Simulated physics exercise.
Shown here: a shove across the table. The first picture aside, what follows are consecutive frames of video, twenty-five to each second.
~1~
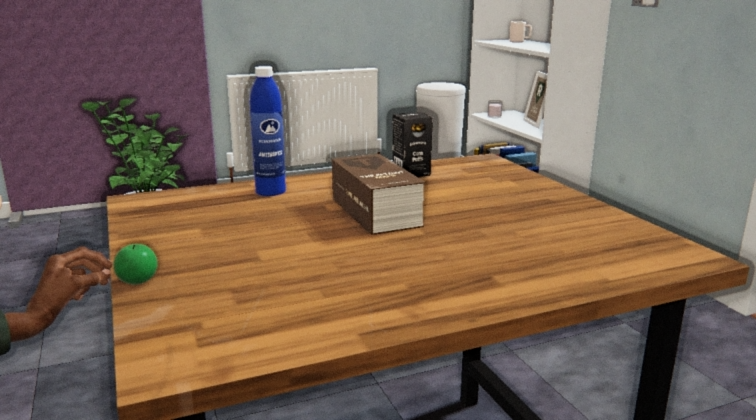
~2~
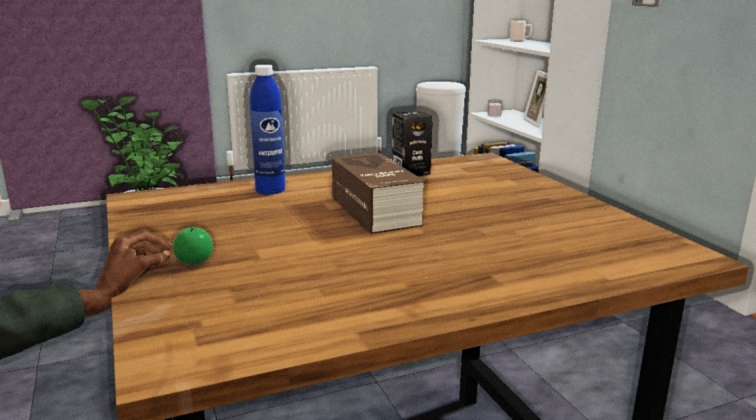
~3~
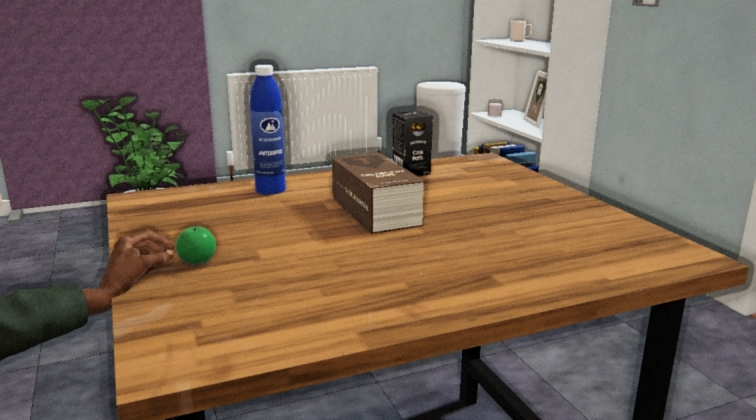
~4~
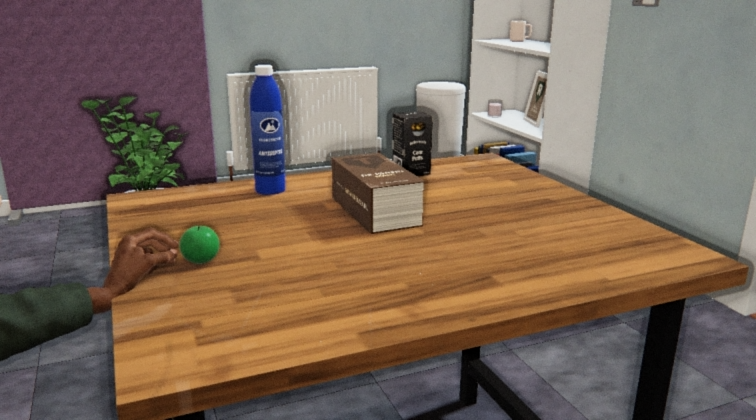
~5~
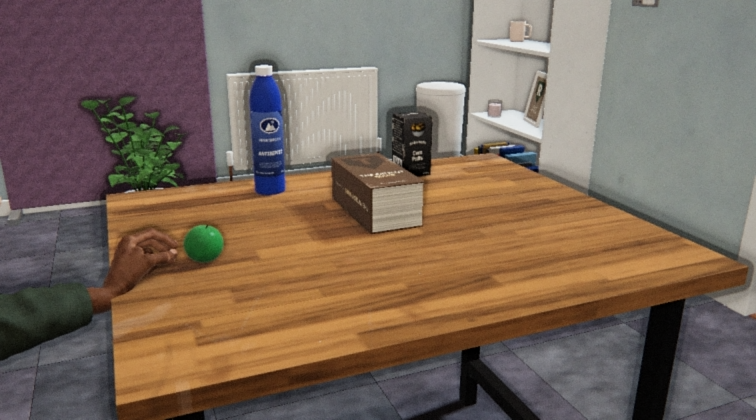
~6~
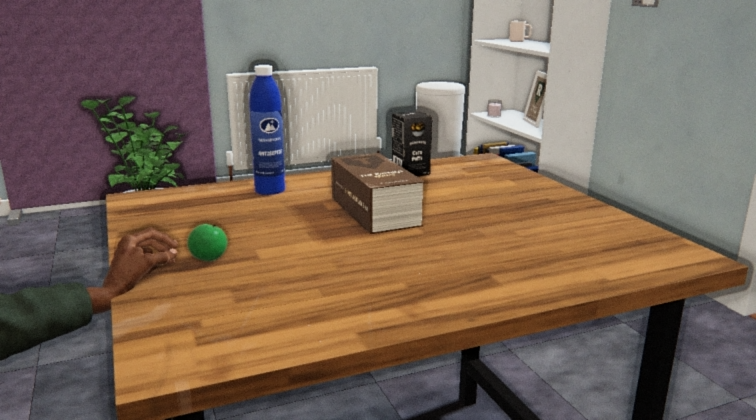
Green apple pushed a short way right across a wooden table by a hand, then edging slightly clear of the fingers.
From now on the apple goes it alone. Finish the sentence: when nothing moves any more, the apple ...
... is still on the table.
Then, 0.20 s past the last view, green apple displaced about its own width near (224, 238).
Then, 0.40 s past the last view, green apple displaced about its own width near (235, 235).
Finally, moved from the start, green apple. Final places as the last picture's camera would see them, green apple near (243, 233).
